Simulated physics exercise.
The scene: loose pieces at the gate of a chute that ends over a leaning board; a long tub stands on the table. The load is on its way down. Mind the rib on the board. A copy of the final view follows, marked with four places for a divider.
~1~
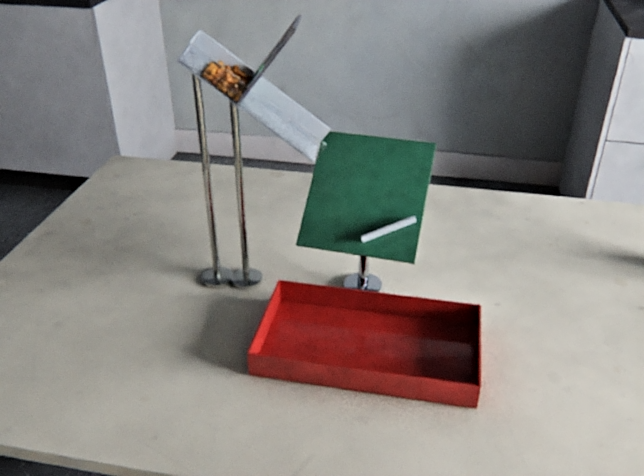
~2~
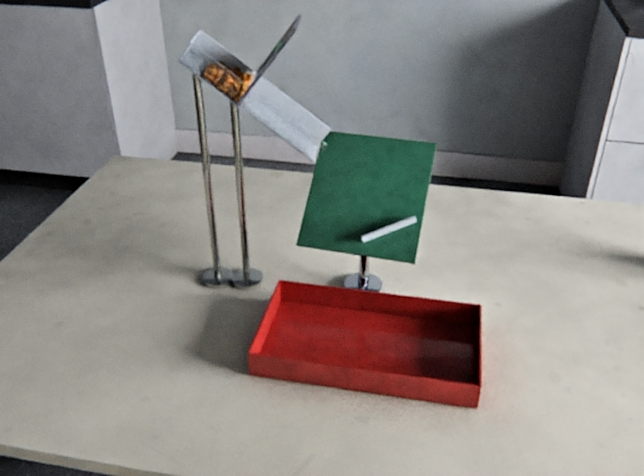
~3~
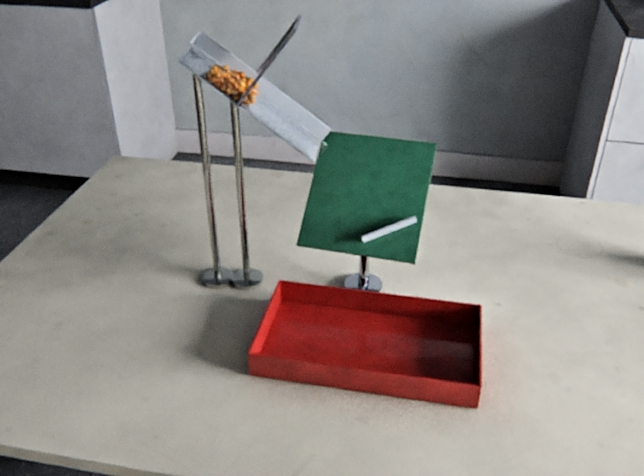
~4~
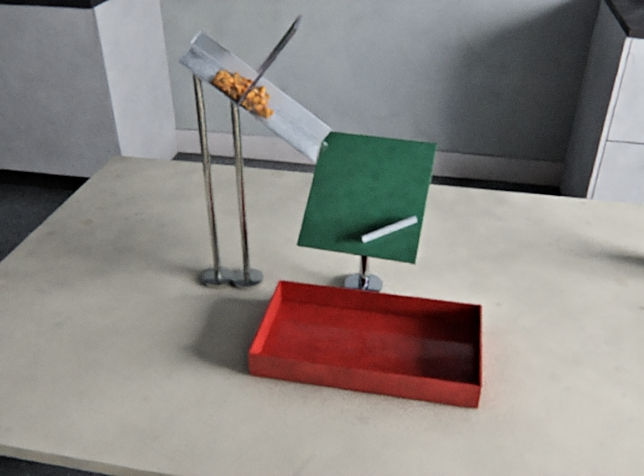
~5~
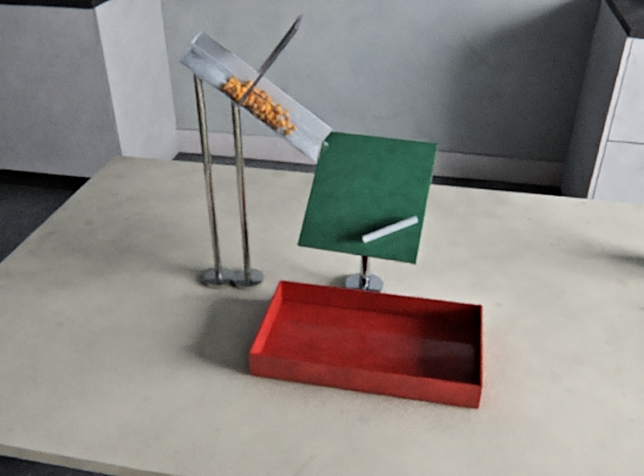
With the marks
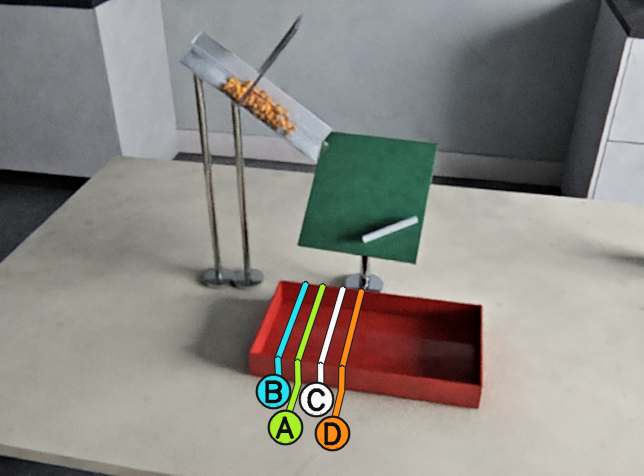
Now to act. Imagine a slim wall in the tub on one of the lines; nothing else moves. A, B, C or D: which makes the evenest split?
C beats the others.
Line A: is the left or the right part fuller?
More lands on the right.
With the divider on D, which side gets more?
The left side.
On the marked copy, line A crosses the front rim at (297, 360); line B crosses the front rim at (278, 357); line C crosses the front rim at (320, 363); line D crosses the front rim at (342, 367).
For line A, of what is caught, a small part on the left of the divider, nearly all on the right.
For line B, of what is caught, none on the left of the divider, all on the right.
For line C, of what is caught, about two thirds on the left of the divider, about a third on the right.
For line D, of what is caught, nearly all on the left of the divider, a small part on the right.
